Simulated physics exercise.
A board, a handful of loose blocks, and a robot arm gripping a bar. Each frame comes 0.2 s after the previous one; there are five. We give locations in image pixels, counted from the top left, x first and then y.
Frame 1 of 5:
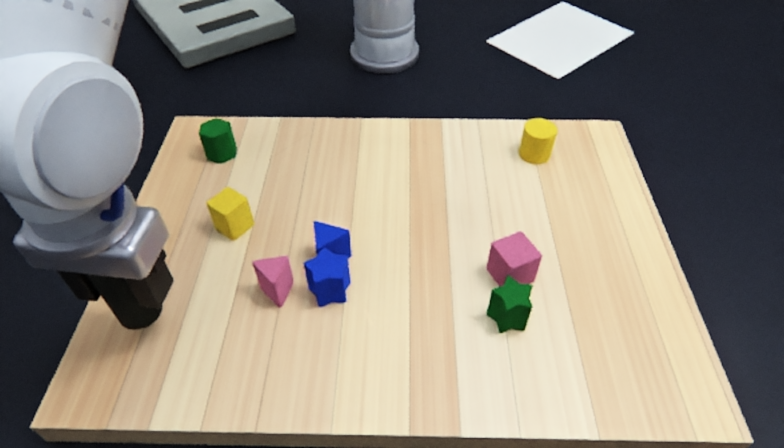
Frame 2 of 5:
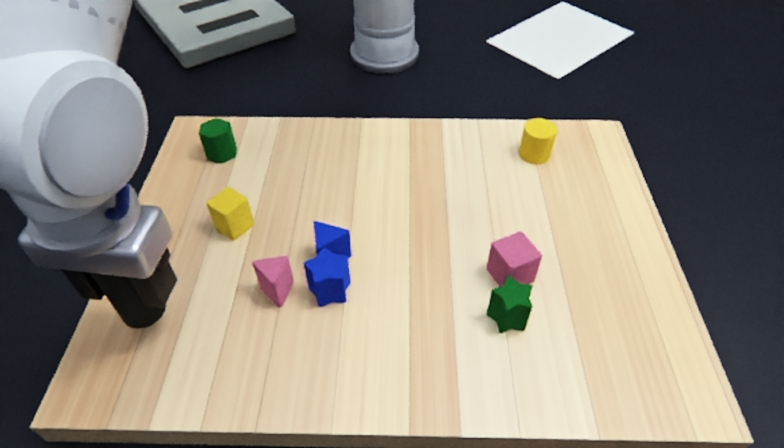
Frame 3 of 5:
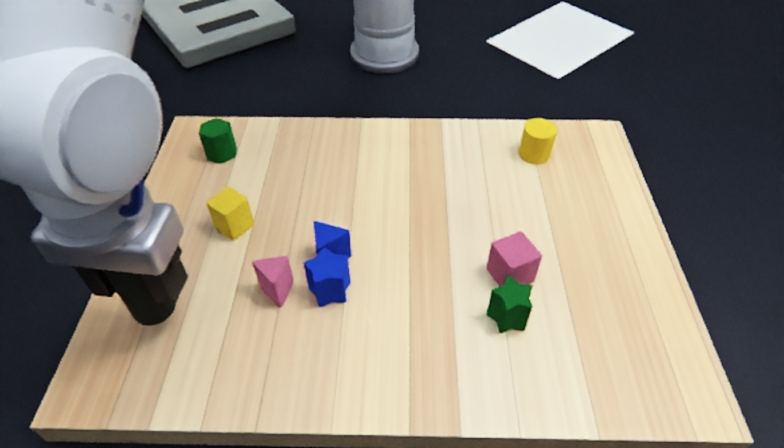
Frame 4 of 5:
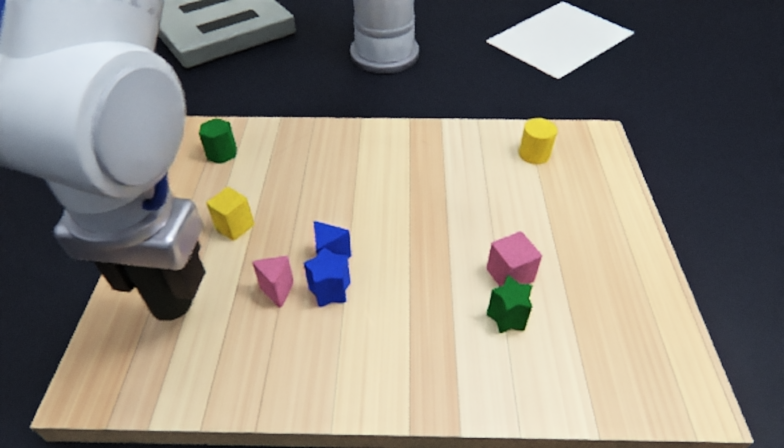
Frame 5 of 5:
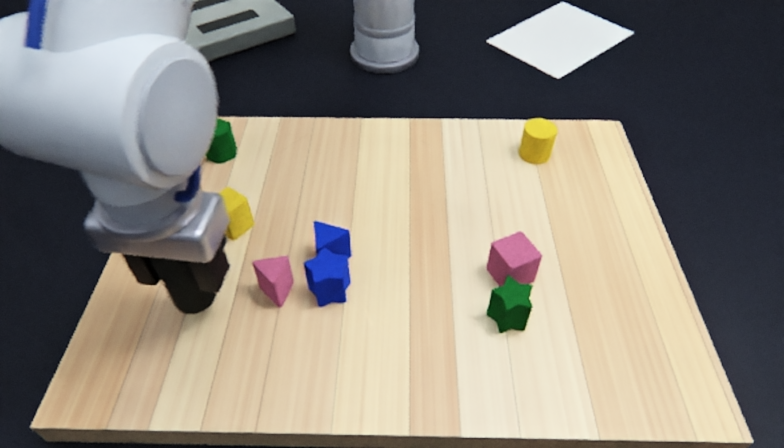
On a wooden board set on a dark surface, a white and grey robot arm holds a black tip near the left edge, with small colourful blocks scattered across the wood. The arm barely shifts at first, then glides rightward toward the pink triangular block, touching nothing while every block stays still.
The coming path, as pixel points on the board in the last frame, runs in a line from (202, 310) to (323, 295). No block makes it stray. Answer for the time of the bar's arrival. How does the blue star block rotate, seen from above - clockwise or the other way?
Clockwise.
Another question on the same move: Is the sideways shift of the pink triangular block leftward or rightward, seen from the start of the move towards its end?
It moves left.
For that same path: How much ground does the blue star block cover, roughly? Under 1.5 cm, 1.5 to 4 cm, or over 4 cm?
Verdict: From 1.5 to 4 cm.
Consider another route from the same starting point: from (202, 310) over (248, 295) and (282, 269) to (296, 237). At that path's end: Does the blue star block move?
Yes, that is what happens.
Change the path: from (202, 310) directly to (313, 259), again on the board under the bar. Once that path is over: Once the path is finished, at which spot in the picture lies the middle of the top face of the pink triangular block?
At the end it should sit near (298, 265).
On the path given first. One third of the way, bar at (238, 291); nothing pushed yet.
Two thirds of the way, bar at (280, 286); pink triangular block at (306, 257), turned 15° anticlockwise; blue star block at (338, 263), turned 25° clockwise.
At the end, bar at (321, 282); pink triangular block at (333, 247), turned 20° anticlockwise; blue star block at (361, 260), turned 40° clockwise; blue triangular block at (342, 223), turned 55° anticlockwise.
